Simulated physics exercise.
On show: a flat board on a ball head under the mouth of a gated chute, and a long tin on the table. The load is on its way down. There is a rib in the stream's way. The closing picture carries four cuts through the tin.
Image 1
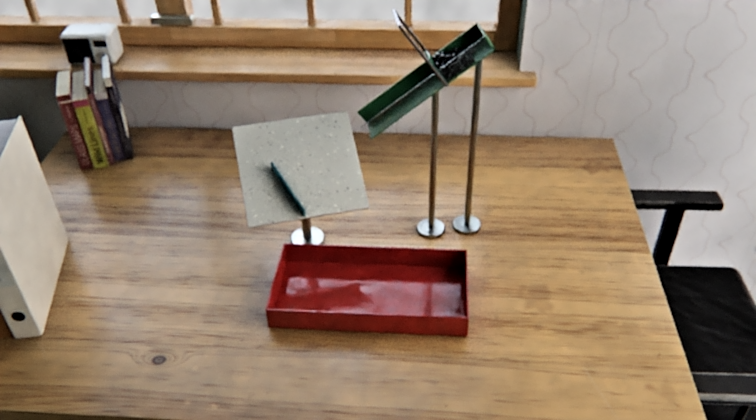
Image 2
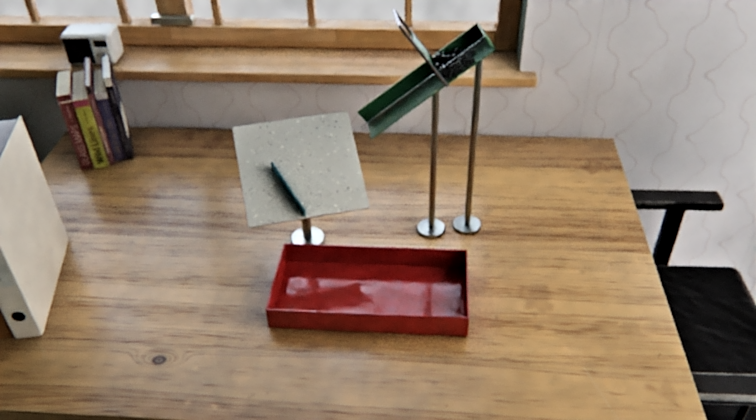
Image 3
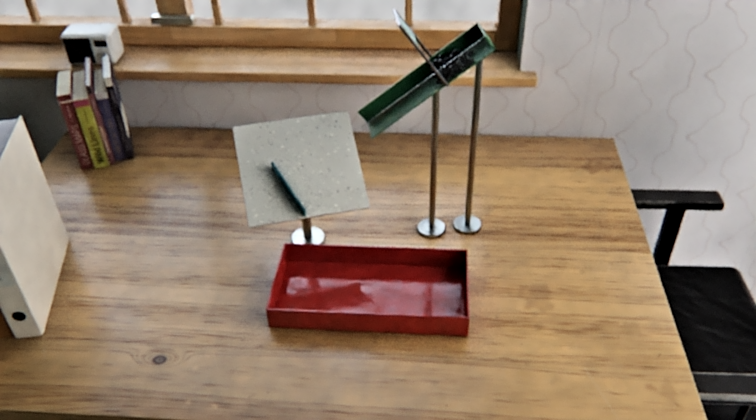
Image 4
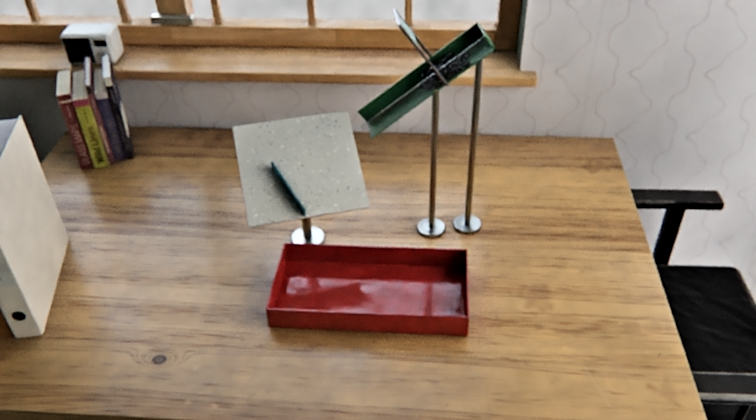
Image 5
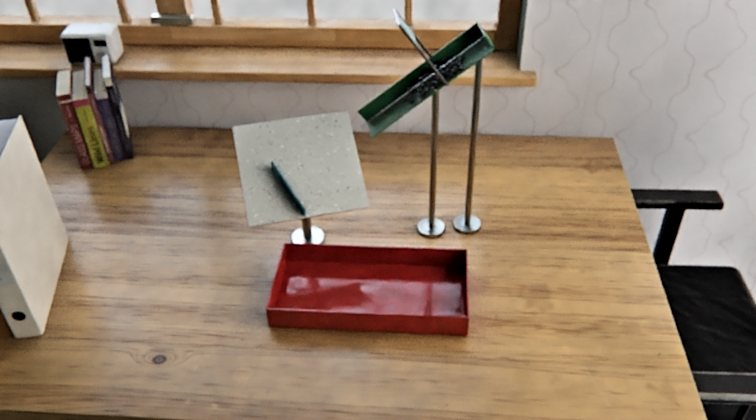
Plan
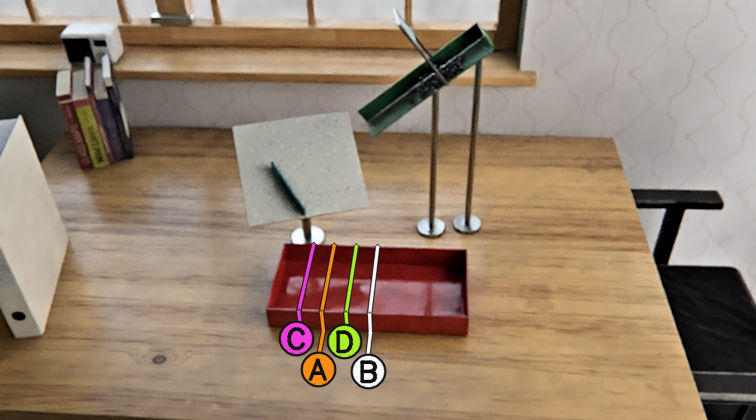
Black beans slide a short way down the sloping green chute toward its lower left.
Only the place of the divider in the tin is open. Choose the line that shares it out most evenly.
A beats the others.
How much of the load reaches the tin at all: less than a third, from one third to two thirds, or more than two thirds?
More than two thirds.
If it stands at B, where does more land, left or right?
The left side.
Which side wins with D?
Left.
On the marked copy, line A crosses the front rim at (321, 311); line B crosses the front rim at (369, 313); line C crosses the front rim at (298, 310); line D crosses the front rim at (346, 312).
With A, of what is caught, close to two thirds on the left of the divider, close to a third on the right.
With B, of what is caught, all but a few on the left of the divider, a small share on the right.
With C, of what is caught, only a few on the left of the divider, all but a few on the right.
With D, of what is caught, all but a few on the left of the divider, a small share on the right.
